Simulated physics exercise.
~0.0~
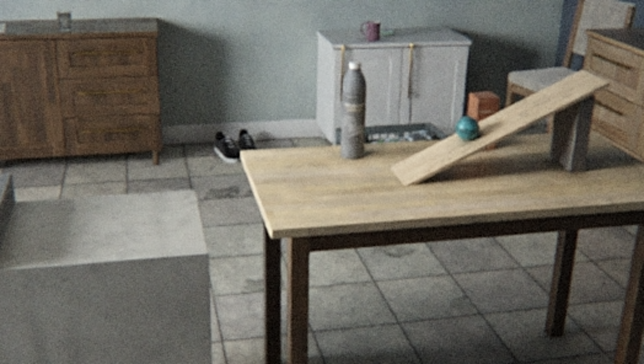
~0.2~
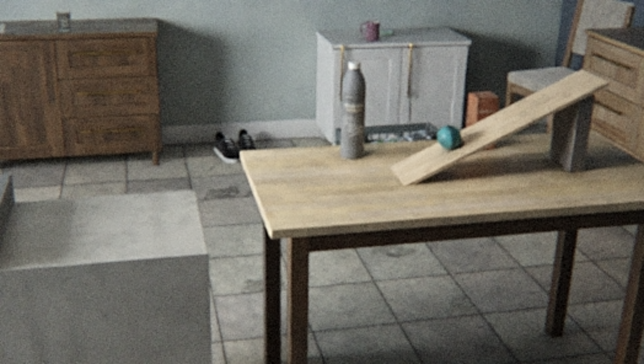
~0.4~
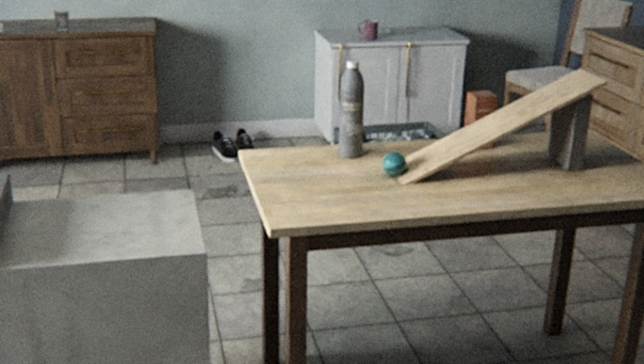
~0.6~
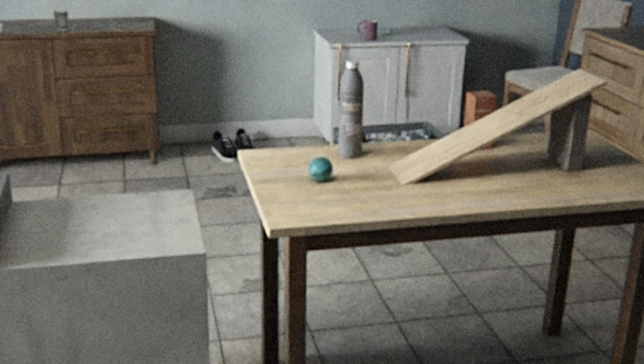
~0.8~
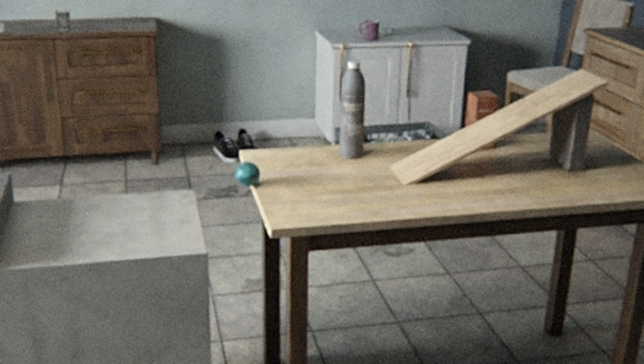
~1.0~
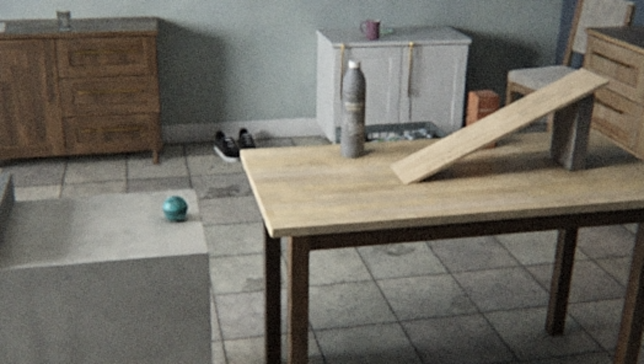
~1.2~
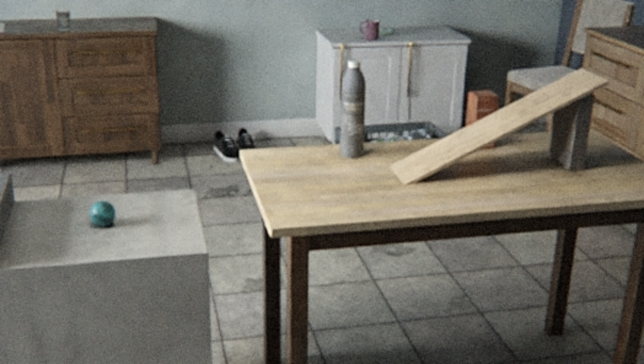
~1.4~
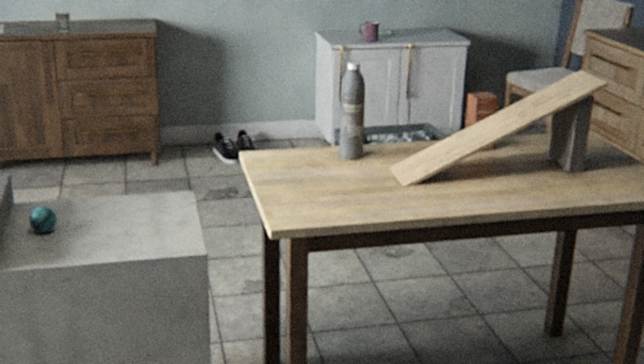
A turquoise ball rolls down a ramp, crosses a gap, and continues left along a lower grey block.
